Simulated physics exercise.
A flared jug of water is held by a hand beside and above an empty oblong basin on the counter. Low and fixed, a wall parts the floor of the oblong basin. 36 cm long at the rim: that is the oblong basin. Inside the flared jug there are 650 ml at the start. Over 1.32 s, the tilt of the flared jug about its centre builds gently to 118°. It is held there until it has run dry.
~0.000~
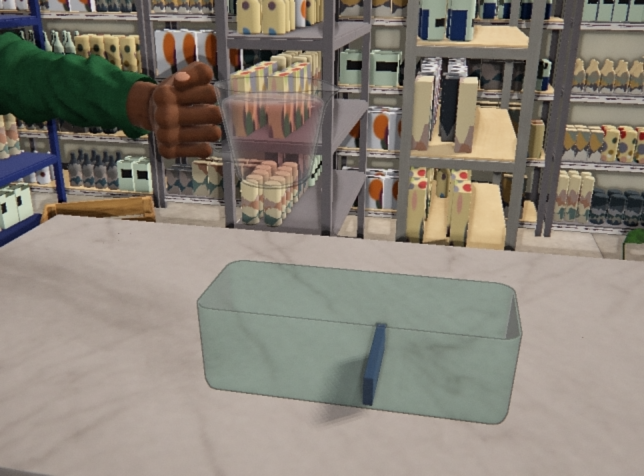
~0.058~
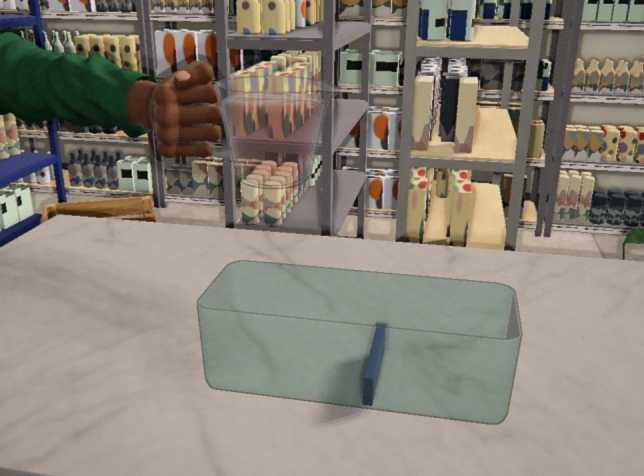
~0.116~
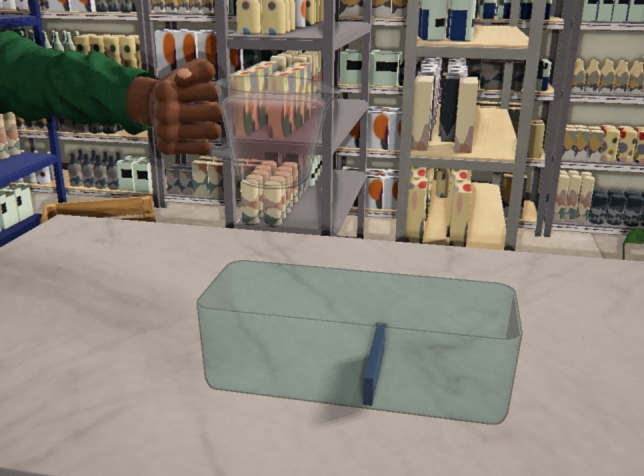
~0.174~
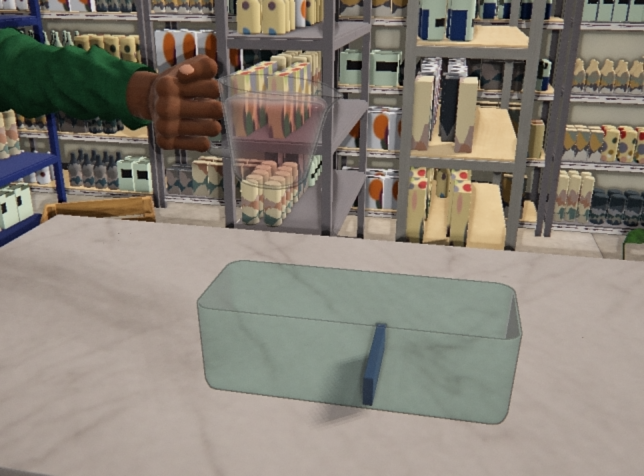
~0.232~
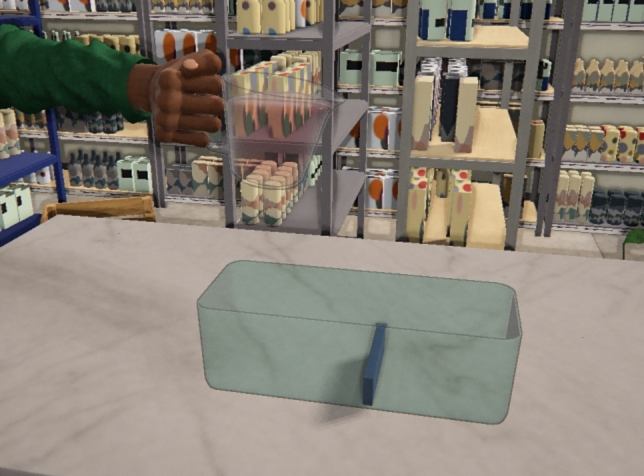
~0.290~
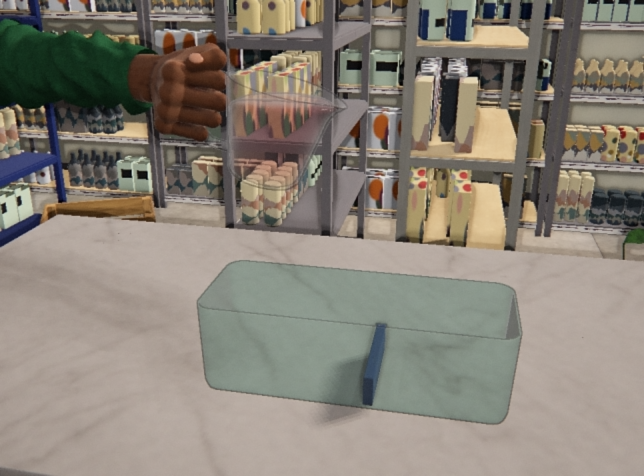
A hand in a green sleeve held a clear flared jug of water above and beside an empty oblong basin with a low blue wall inside, and gently tilted the jug slightly to the right.
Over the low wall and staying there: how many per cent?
72 out of 100.
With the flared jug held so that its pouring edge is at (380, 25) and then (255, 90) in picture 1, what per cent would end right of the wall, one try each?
Near 85 in a hundred on the first go and near 10 in a hundred on the second.
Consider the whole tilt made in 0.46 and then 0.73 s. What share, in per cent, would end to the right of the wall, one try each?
Near 35 in a hundred on the first go and near 55 in a hundred on the second.
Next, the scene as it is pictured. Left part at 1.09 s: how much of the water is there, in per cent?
I'd say near 10 percent.
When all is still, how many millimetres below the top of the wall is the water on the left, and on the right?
Near 32 mm for the left and near 14 mm for the right.
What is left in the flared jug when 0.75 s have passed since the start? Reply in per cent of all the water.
Fraction remaining: Approx. 60 per cent.
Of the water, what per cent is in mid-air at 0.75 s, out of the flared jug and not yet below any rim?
It comes to roughly 28 per cent.
By 0.75 s the tilt is 71° and 60 per cent is still to pour, 0 is left of the wall and 12 right of it.
By 1.09 s the tilt is 109° and 5 per cent is still to pour, 11 is left of the wall and 72 right of it.
By 1.44 s the tilt is 118° and 0 per cent is still to pour, 23 is left of the wall and 76 right of it.
By 1.82 s the tilt is 118° and 0 per cent is still to pour, 26 is left of the wall and 73 right of it.
At rest 26 per cent lies left of the wall, 72 right of it and 1 outside.
